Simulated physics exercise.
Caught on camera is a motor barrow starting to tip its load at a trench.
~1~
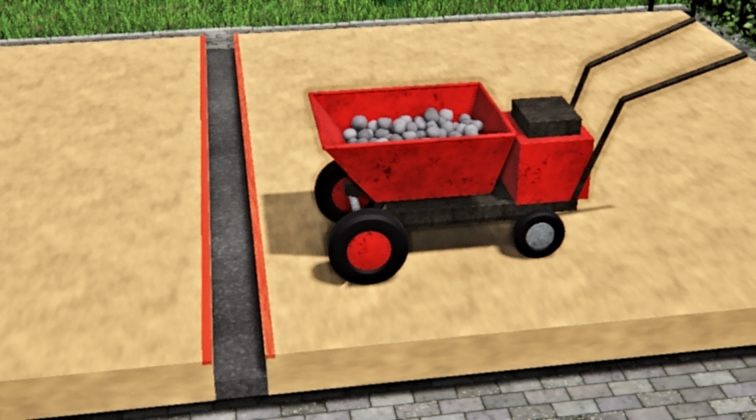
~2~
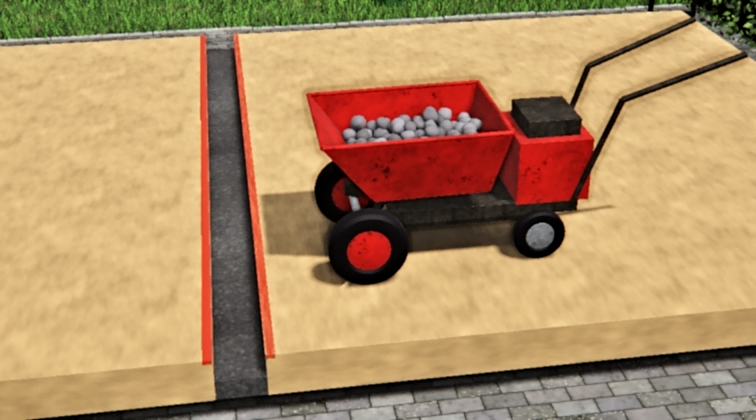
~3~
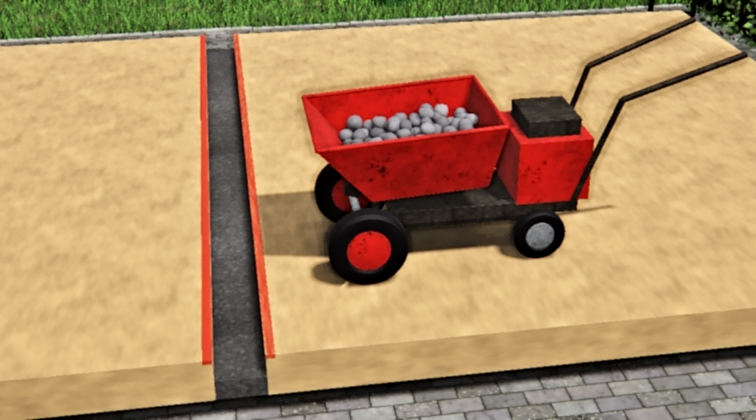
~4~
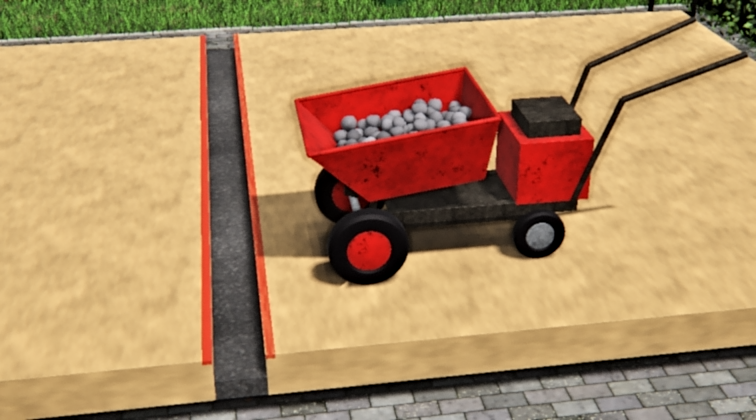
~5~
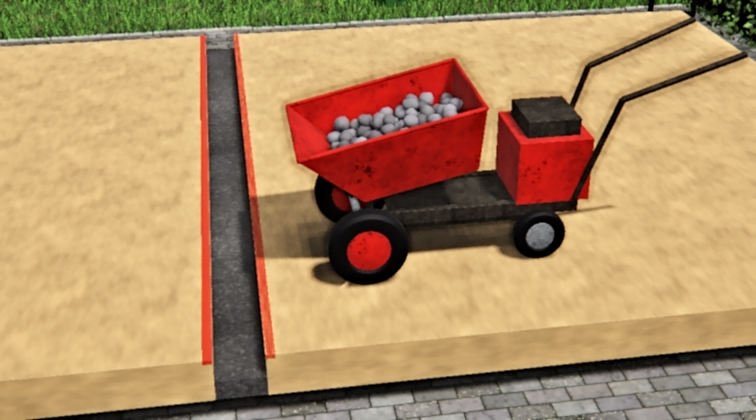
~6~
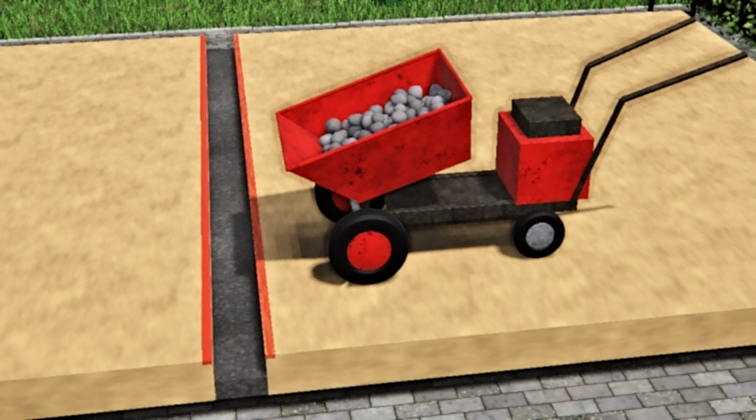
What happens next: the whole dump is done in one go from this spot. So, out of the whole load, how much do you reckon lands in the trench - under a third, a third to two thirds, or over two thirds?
I reckon a third to two thirds of it lands there.
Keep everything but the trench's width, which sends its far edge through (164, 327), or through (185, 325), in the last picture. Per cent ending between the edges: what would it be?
Close to 90 per cent in the first, close to 90 per cent in the second.
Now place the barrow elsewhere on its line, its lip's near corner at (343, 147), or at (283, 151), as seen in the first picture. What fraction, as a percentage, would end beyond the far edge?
Try 1: 20 %. Try 2: 80 %.
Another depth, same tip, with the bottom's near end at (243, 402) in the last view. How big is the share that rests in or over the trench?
The share would be roughly 60 per cent.
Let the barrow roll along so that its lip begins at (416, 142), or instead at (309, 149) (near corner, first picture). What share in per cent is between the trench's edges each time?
You'd get 30 in a hundred the first time and 40 in a hundred the second.
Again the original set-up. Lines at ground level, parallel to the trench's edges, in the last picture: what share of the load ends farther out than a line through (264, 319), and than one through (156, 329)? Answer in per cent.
Close to 100 and 20 per cent respectively.
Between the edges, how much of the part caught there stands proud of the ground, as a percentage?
About 30 %.
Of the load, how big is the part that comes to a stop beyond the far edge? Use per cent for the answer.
40 %.
Just after the last frame, skip tipped steeply; every one in the skip.
A moment on, skip tipped steeply; the larger part in the skip; about a tenth in or heaped over the trench; just a few beyond it; just a few falling.
Further on, skip tipped right over; about a tenth in the skip; roughly half in or heaped over the trench; roughly a third beyond it.
When it is over, skip tipped right over; just a few in the skip; just a few short of the trench; roughly half in or heaped over the trench; roughly half beyond it.
